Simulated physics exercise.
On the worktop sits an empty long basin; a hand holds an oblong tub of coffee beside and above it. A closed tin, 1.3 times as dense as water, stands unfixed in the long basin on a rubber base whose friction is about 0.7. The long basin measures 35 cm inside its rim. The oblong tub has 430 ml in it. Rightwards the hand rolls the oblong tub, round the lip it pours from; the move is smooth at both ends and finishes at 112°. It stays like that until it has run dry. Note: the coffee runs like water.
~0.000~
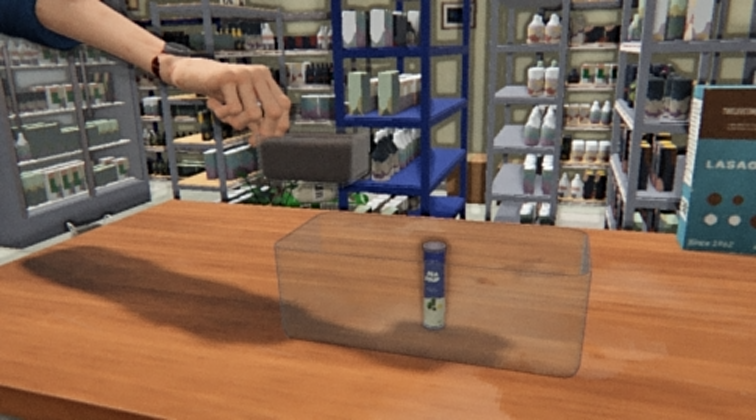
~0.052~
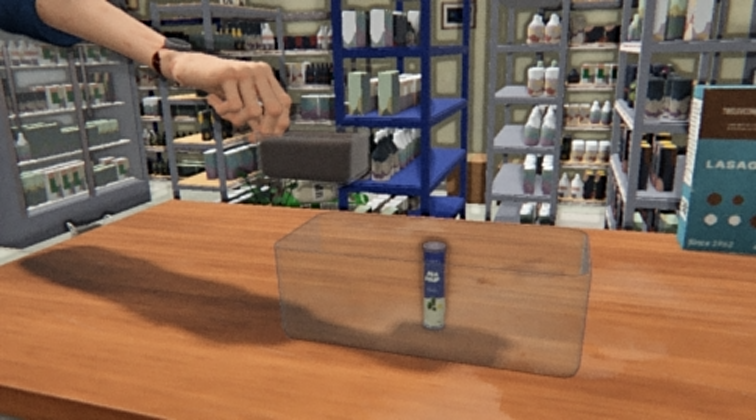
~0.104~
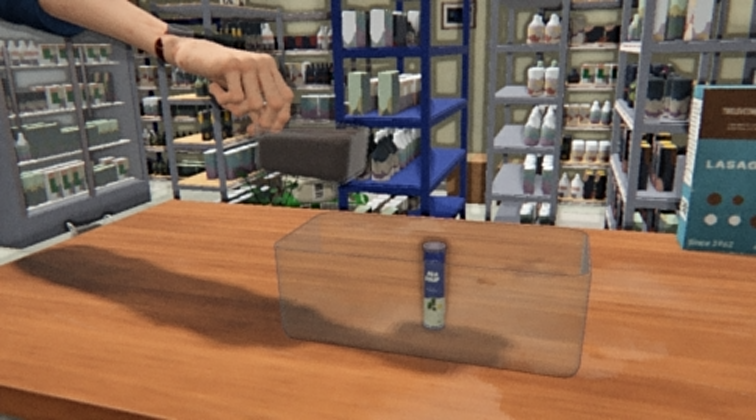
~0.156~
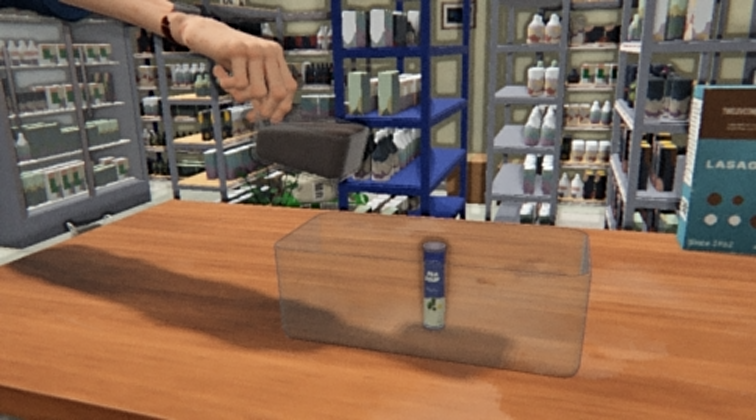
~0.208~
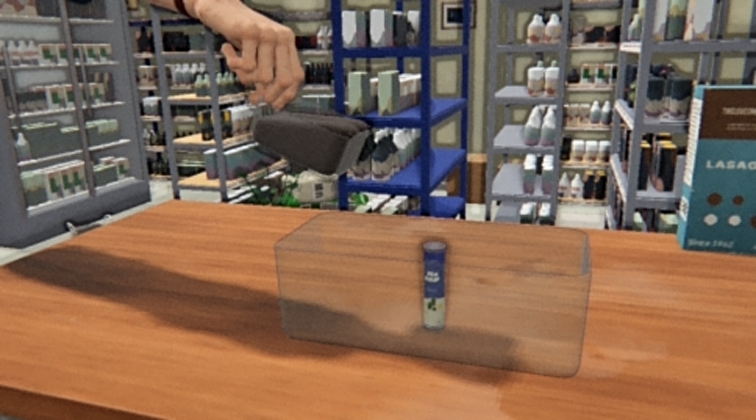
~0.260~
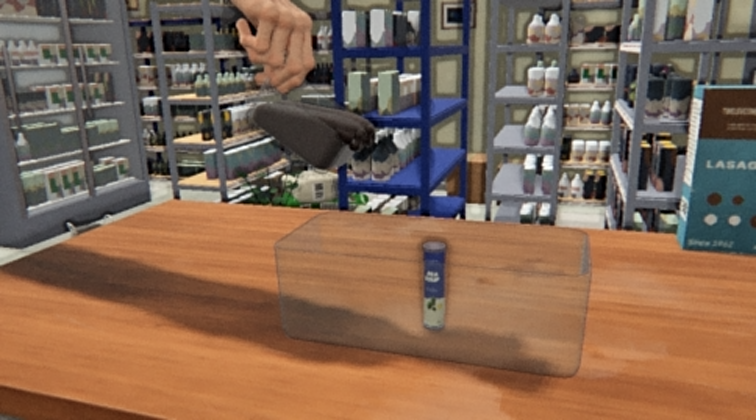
To begin with, a hand holds a dark oblong tub nearly level above a clear long basin on a wooden worktop, with a slim blue-topped tin standing by it. The hand then shifts up and rightwards, rolling the tub slowly, then more steeply, until its right side slants clearly down.
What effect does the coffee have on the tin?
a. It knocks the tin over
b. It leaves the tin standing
b, it leaves the tin standing.
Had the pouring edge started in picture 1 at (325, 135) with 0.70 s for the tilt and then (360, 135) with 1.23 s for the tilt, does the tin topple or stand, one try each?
First it tips over; then it stays on its base.
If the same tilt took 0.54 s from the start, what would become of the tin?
The tin would stay balanced.
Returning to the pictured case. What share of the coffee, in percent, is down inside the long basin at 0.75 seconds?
Around 94 in a hundred.
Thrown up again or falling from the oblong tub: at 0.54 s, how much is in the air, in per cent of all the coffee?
I'd put it at about 58 percent.
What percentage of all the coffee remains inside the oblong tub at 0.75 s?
Remaining share: Approx. 1 %.
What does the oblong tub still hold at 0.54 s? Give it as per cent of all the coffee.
Some 16 % of it is still there.
By 0.54 s the tilt is 98° and 15 per cent is still to pour; the tin stands where it began.
By 0.75 s the tilt is 112° and 1 per cent is still to pour; the tin stands where it began.
By 0.96 s the tilt is 112° and 0 per cent is still to pour; the tin stands where it began.
By 1.20 s the tilt is 112° and 0 per cent is still to pour; the tin stands where it began.
At rest the tin stands where it began.
